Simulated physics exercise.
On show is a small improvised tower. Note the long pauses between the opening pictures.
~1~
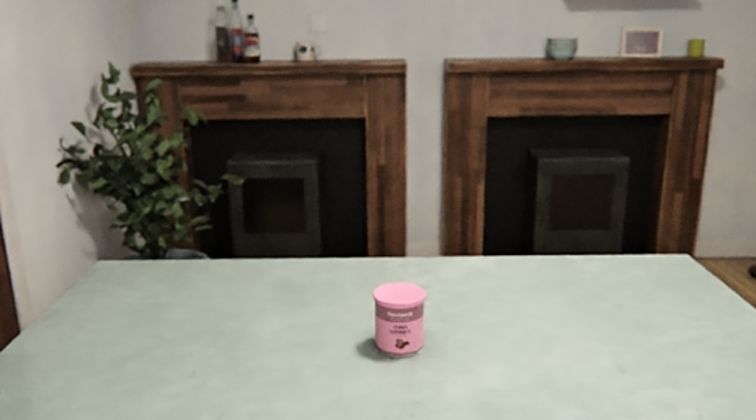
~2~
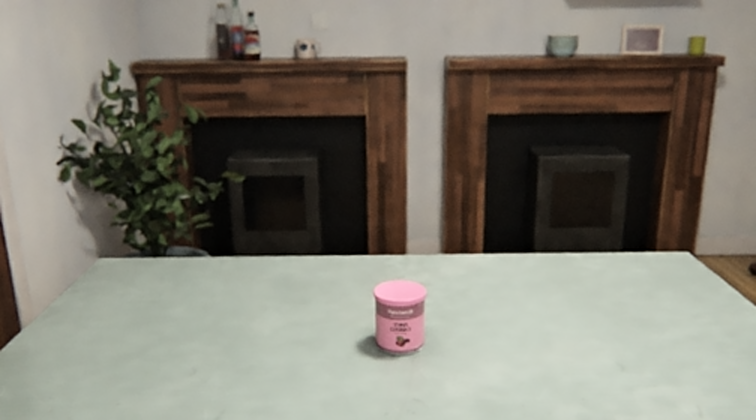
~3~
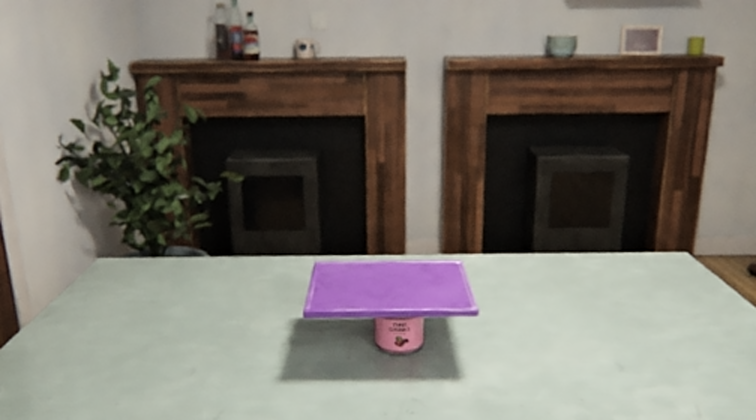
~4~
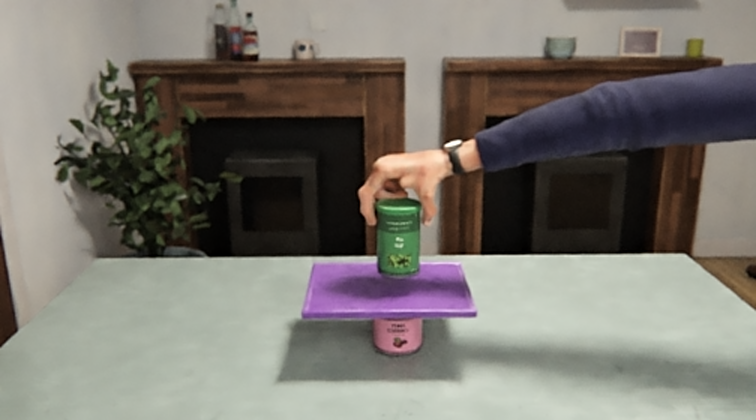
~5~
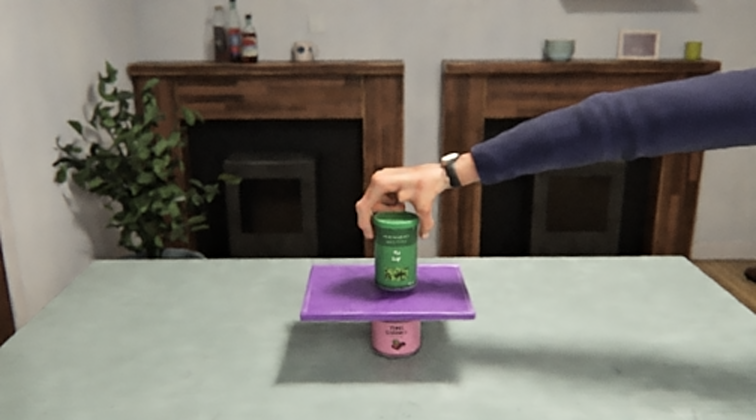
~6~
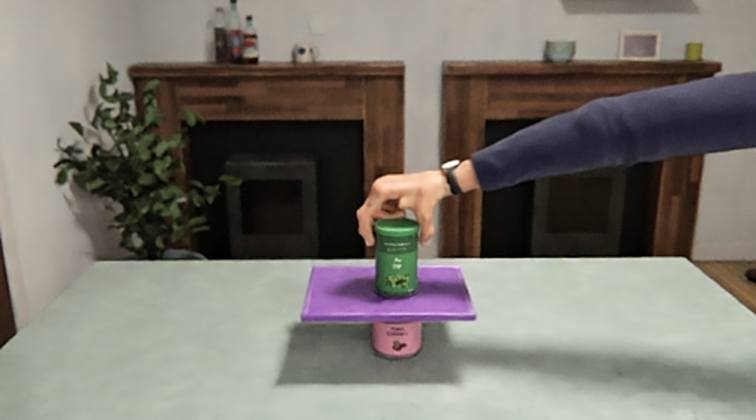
A small pink tin stands near the middle of a pale green table, seen from the front and slightly above in a room with two wooden fireplaces, a leafy plant at left, and bottles on a mantel. A flat purple lid then appears on top of the tin. From the right, a hand in a dark blue sleeve lowers a green tin onto the lid and keeps hold, while the view shifts barely.
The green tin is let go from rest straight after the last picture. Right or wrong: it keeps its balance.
Right.
Then, 0.90 s after the last picture, things are still on the move.
Then, 1.70 s after the last picture, green tin resting near (397, 258).
At rest, all 3 in place. Seen from the same camera at the end, green tin near (397, 258). The stack holds.
